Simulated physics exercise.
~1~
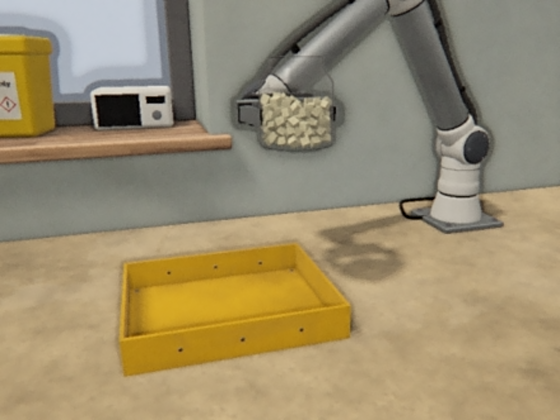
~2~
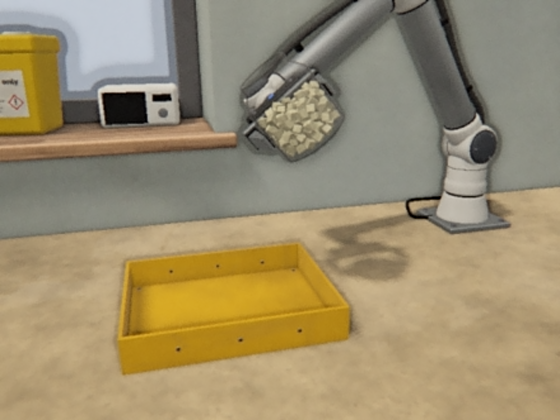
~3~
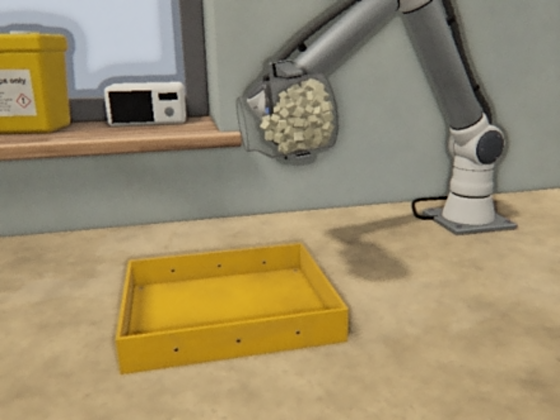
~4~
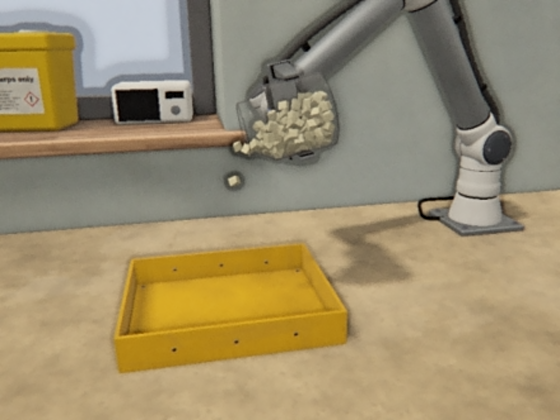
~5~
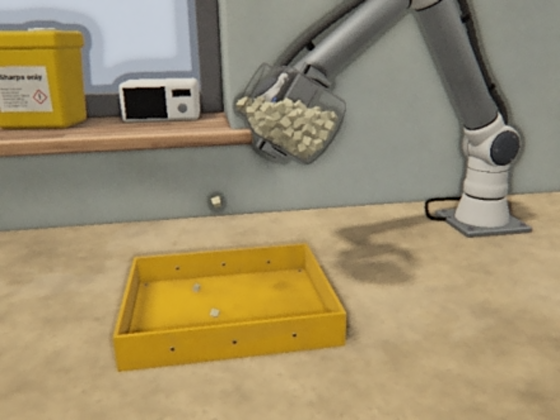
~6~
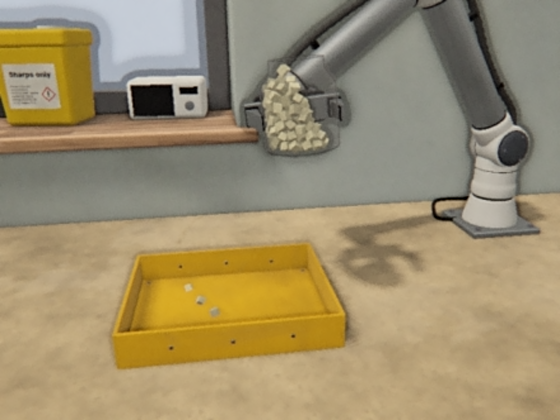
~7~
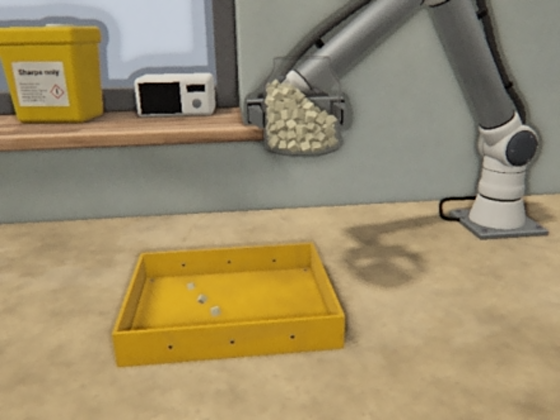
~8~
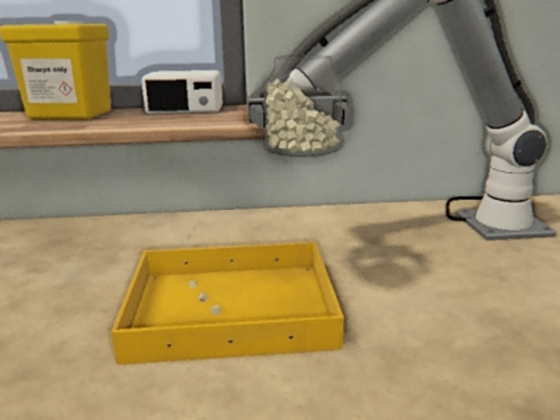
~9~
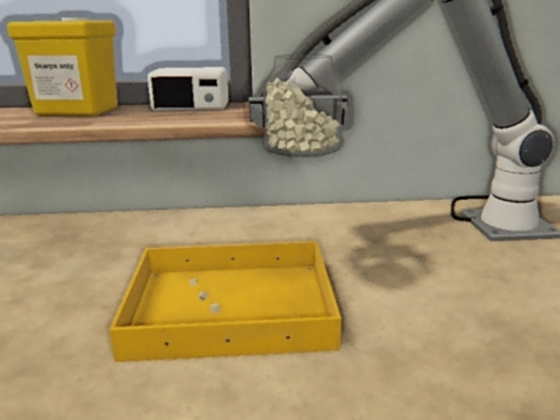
The clip shows a robot arm holding a clear jar of pale diced pieces above a yellow tray, tipping it sideways so a few pieces drop into the tray, then turning it upright again and holding it still, with most pieces remaining in the jar.
